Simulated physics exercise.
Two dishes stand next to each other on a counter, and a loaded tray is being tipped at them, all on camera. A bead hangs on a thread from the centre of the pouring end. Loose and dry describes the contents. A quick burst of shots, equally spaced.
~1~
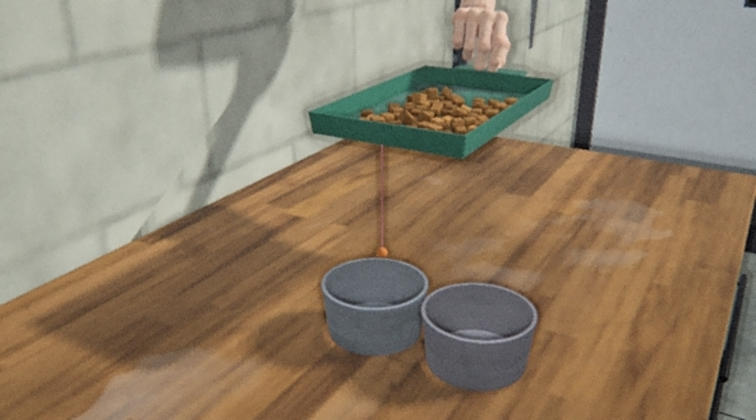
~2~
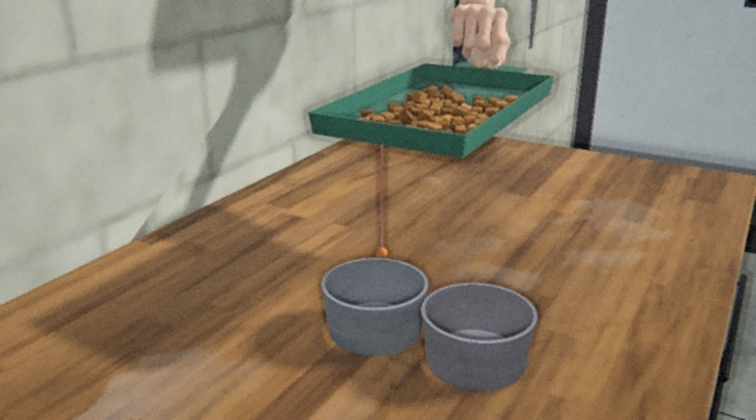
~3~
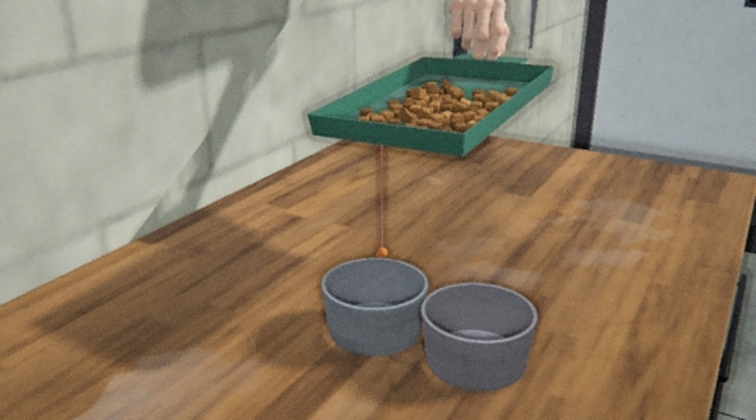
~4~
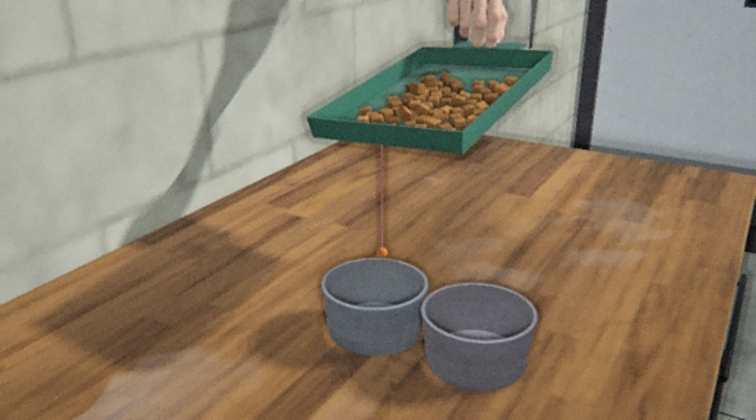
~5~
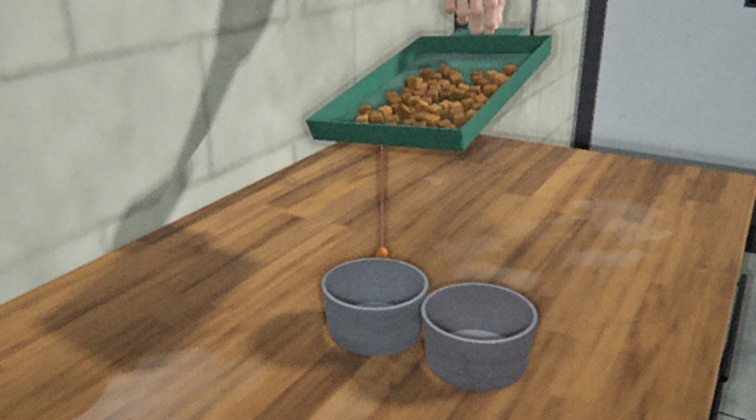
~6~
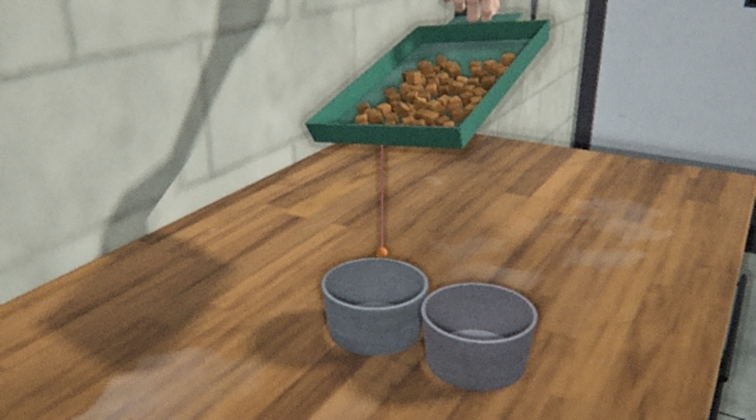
A hand tilts a green tray of brown cubes toward two grey dishes below.
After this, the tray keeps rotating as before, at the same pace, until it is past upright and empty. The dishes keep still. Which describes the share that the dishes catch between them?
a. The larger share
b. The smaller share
The smaller share (b).
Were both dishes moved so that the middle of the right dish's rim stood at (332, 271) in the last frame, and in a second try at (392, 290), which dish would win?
In the first try it's the one on the right, and in the second it's the one on the left.
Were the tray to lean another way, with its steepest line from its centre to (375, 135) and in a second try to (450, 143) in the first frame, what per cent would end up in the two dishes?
In turn some 20 and 60 per cent.
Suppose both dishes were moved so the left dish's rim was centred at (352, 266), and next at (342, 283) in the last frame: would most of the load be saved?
Try 1: Not up to half; try 2: Not up to half.
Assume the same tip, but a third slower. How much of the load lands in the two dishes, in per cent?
Close to 10 per cent.
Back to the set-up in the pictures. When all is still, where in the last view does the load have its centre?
I'd put the middle somewhere around (278, 322).
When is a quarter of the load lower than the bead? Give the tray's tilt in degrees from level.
About 115° of tilt.
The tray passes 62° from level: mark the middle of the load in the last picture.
In the last view, the load is centred near (374, 98).
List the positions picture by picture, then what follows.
Corners of the pouring end at (312, 111) and (464, 135), level; middle of the load at (428, 118), brown sugar cubes; left dish at (348, 325); right dish at (455, 359); bead on its thread at (382, 253), in the first frame.
Corners of the pouring end at (312, 112) and (463, 134), level; middle of the load at (427, 117), in the second frame.
Corners of the pouring end at (311, 114) and (463, 133), tipped barely, lowest at the left corner; middle of the load at (427, 113), in the third frame.
Corners of the pouring end at (310, 116) and (461, 130), tipped a little, lowest at the left corner; middle of the load at (427, 109), in the fourth frame.
Corners of the pouring end at (310, 119) and (460, 128), tipped a little, lowest at the left corner; middle of the load at (426, 104), in the fifth frame.
Corners of the pouring end at (309, 122) and (458, 126), tipped clearly, lowest at the left corner; middle of the load at (424, 99); left dish at (348, 325); right dish at (455, 359), in the sixth frame.
Soon, tray tipped steeply; nearly all on the tray; a stray few in the air.
A while on, tray tipped past a quarter turn; nearly all on the tray; a stray few outside both.
Towards the end, tray tipped past a quarter turn; a small part in the left dish; most outside both.
Finally, tray tipped past a quarter turn; none in the right dish; a small part in the left dish; most outside both.
